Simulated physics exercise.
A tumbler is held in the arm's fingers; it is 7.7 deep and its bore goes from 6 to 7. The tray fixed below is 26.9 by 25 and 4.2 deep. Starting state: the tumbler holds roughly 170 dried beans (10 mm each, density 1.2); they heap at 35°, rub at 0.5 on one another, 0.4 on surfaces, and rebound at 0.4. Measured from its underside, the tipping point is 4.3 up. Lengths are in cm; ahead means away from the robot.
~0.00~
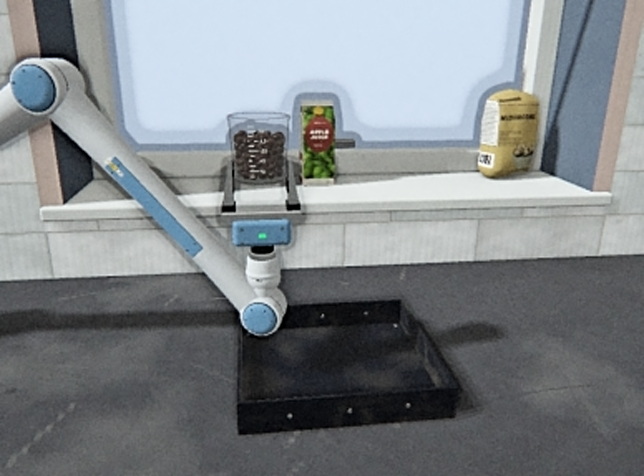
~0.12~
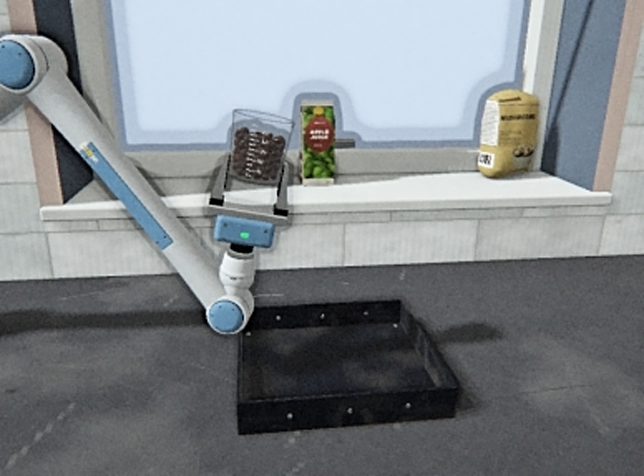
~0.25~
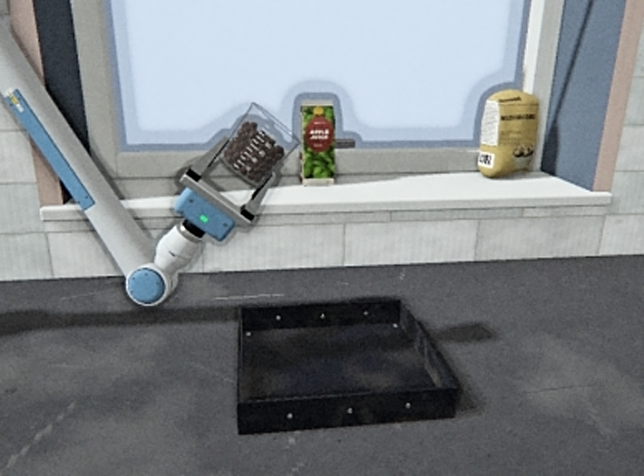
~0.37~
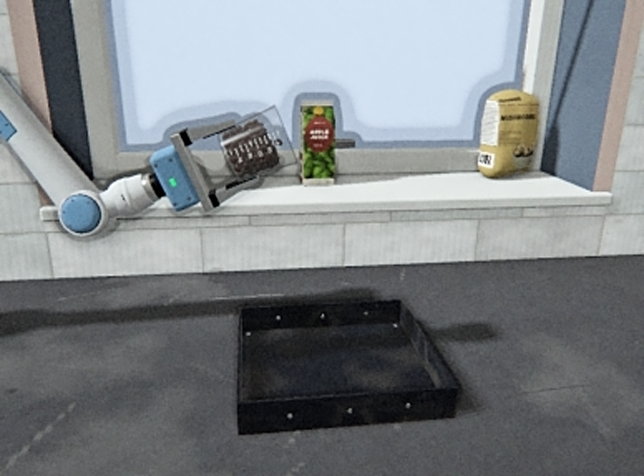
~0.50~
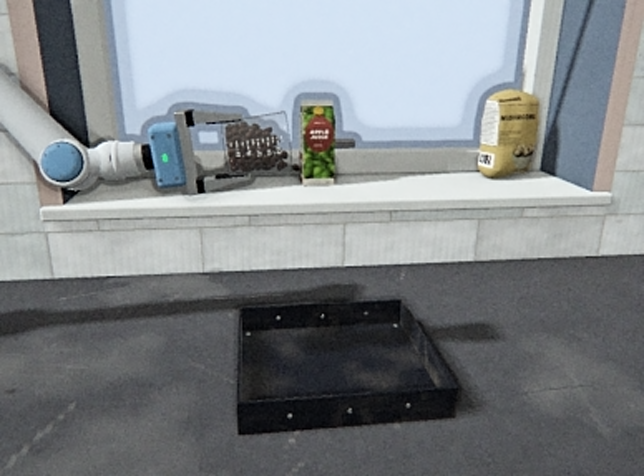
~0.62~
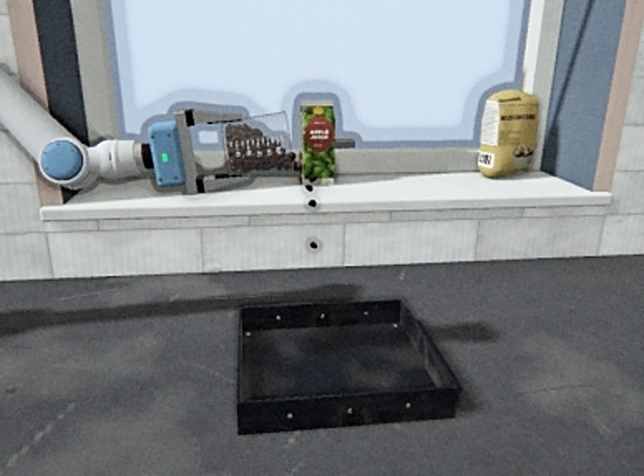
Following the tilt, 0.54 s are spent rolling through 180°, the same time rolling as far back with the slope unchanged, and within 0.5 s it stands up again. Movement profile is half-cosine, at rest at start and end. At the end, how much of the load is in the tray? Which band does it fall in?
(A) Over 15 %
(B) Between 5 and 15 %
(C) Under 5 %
Over 15 % (A).
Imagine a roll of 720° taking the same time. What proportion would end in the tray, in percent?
Estimate: Approx. 30 per cent.
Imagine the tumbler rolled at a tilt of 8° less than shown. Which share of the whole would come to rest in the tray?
Then roughly 15 per cent.
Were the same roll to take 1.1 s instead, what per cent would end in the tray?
I'd expect approximately 45 per cent then.
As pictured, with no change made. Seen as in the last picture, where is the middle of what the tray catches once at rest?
The middle lies at roughly (337, 359).
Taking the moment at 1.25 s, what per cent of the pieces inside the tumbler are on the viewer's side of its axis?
About 50 %.
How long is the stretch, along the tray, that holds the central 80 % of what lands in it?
About 16 cm.
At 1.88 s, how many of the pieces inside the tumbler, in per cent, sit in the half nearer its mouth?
Close to 40 per cent is in the half by the mouth.
After 1.25 s, tipped 85°, highest piece 35 above the table; 127 in the tumbler, 30 in the tray, 15 in flight or on a rim.
After 1.88 s, tipped 60°, highest piece 34 above the table; 102 in the tumbler, 64 in the tray, 6 in flight or on a rim.
After 2.40 s, upright, highest piece 35 above the table; 101 in the tumbler, 71 in the tray.
After 3.10 s, upright, highest piece 35 above the table; 101 in the tumbler, 71 in the tray.
At rest, 101 in the tumbler, 71 in the tray. That is 41 % in the tray.
